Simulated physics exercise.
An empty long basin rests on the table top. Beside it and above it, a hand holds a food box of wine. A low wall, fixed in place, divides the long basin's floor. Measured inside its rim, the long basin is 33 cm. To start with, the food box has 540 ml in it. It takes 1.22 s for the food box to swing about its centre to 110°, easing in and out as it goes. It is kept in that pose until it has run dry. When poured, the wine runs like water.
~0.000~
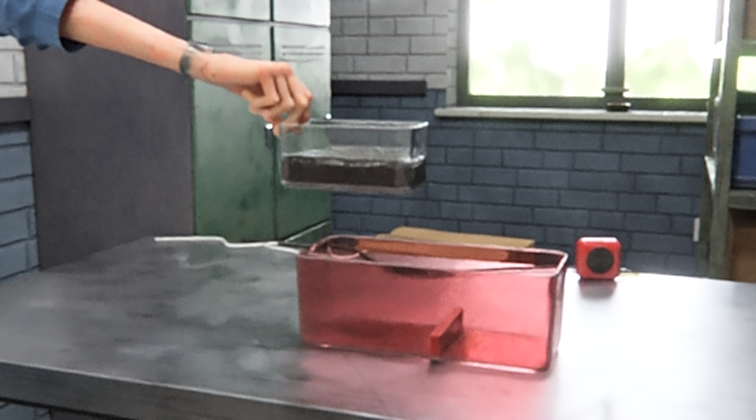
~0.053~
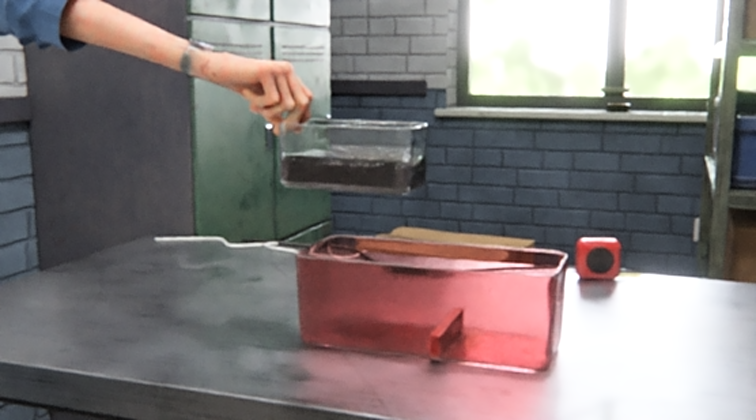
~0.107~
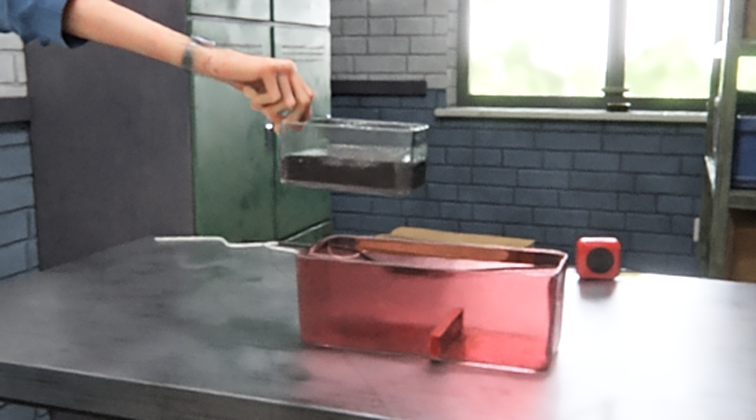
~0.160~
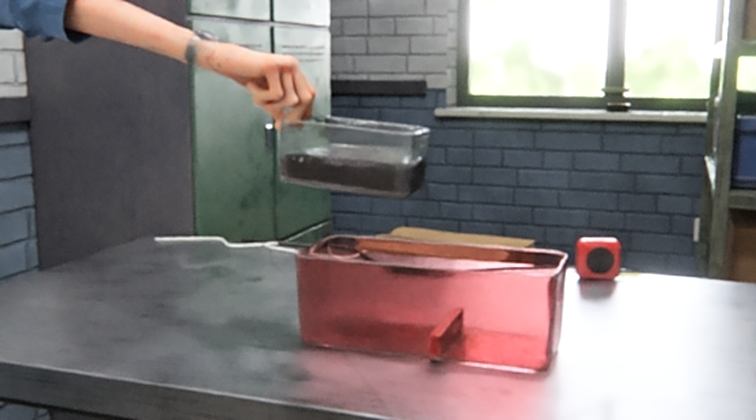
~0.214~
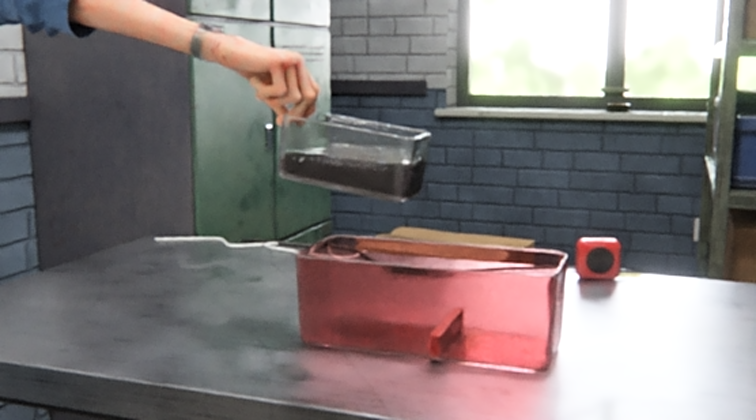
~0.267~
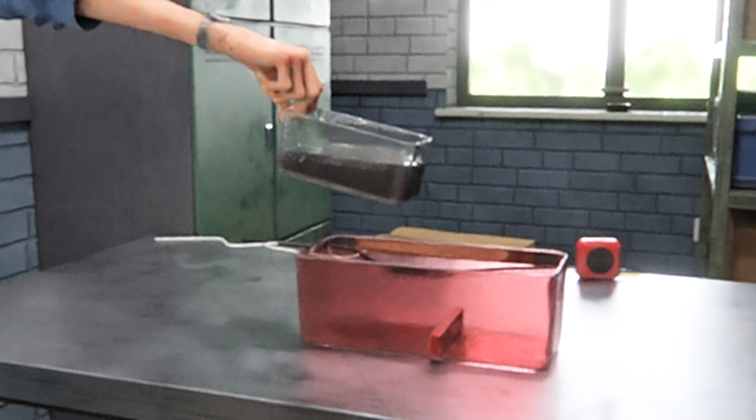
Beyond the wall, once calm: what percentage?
49 out of 100.
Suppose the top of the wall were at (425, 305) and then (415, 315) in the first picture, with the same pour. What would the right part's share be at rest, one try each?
I'd put it at about 60 per cent for the first and about 70 per cent for the second.
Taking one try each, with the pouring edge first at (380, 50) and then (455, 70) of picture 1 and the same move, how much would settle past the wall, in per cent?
In order, 25 and 70 per cent.
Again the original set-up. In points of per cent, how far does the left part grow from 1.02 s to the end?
Near 16 percent, more or less.
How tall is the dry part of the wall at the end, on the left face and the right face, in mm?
About 16 mm left, about 12 mm right.
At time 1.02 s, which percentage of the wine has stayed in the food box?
Roughly 12 per cent.
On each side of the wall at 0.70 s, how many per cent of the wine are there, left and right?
I'd say some 1 in a hundred on the left and 14 on the right.
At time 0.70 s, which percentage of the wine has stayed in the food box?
Still held: Roughly 54 % of the total.
By 0.70 s the tilt is 68° and 54 per cent is still to pour, 1 is left of the wall and 13 right of it.
By 1.02 s the tilt is 103° and 13 per cent is still to pour, 34 is left of the wall and 47 right of it.
By 1.36 s the tilt is 110° and 0 per cent is still to pour, 51 is left of the wall and 48 right of it.
By 1.72 s the tilt is 110° and 0 per cent is still to pour, 51 is left of the wall and 49 right of it.
At rest 51 per cent lies left of the wall, 49 right of it and 0 outside.
